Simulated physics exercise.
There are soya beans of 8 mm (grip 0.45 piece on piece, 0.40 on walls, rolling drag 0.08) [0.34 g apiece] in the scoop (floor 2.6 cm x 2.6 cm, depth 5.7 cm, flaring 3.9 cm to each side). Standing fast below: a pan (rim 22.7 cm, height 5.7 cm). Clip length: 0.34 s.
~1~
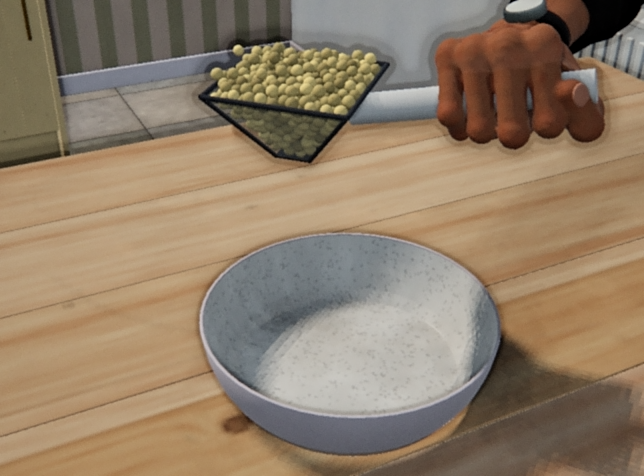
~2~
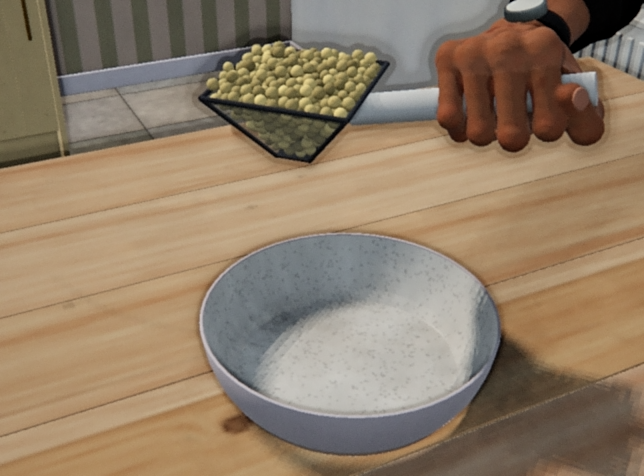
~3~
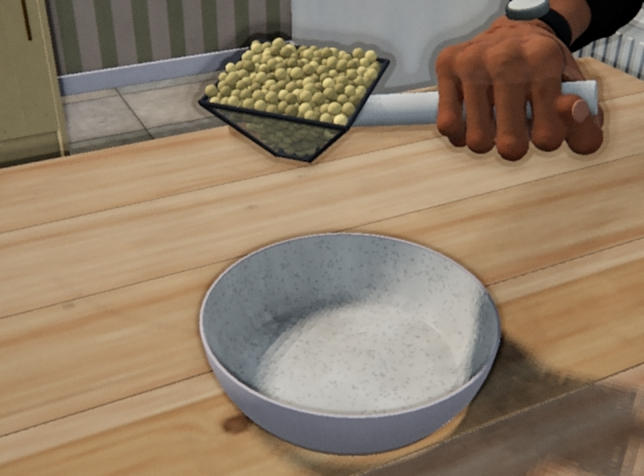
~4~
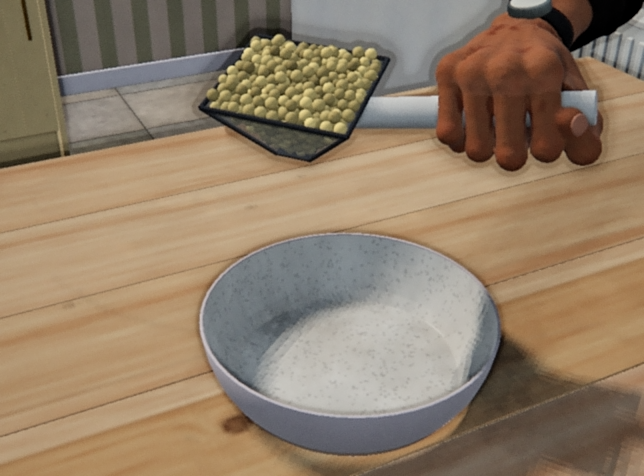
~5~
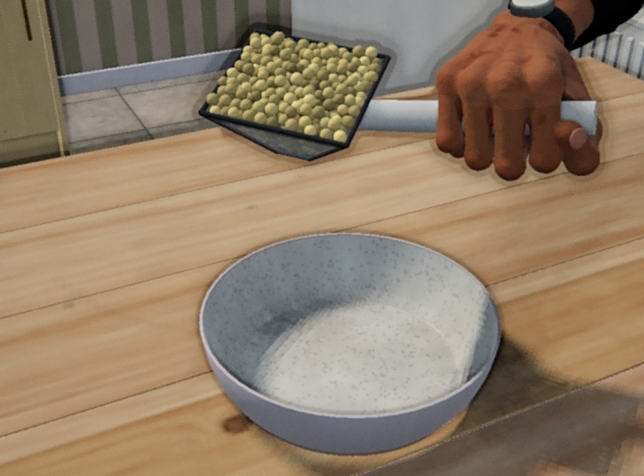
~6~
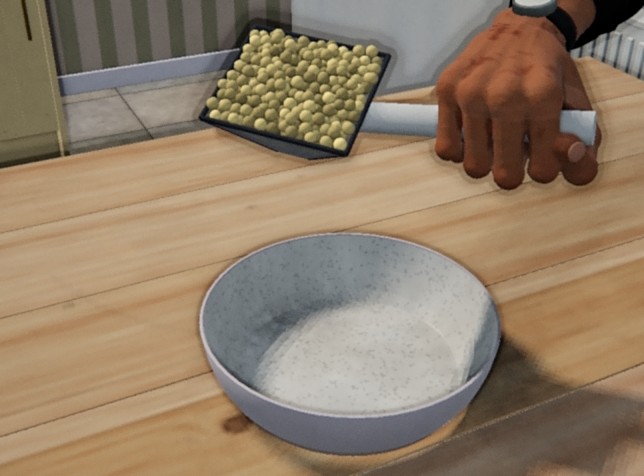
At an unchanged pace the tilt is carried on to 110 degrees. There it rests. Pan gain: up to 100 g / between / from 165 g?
From 165 g.
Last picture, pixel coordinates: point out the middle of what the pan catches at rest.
About pixel (334, 383).
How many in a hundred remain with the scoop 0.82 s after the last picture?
Close to 25 in a hundred parts of the load.
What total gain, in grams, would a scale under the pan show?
About 200 g.
Then, 0.45 s after the last picture, tilt 51 degrees; 4 g in the pan, scoop holds 90 %.
Then, 0.82 s after the last picture, tilt 78 degrees; 125 g in the pan, scoop holds 25 %.
Then, 1.16 s after the last picture, tilt 102 degrees; 203 g in the pan, scoop holds 0 %.
Then, 1.50 s after the last picture, tilt 110 degrees; 203 g in the pan, scoop holds 0 %.
In the end, 203 g in the pan, scoop holds 0 %.
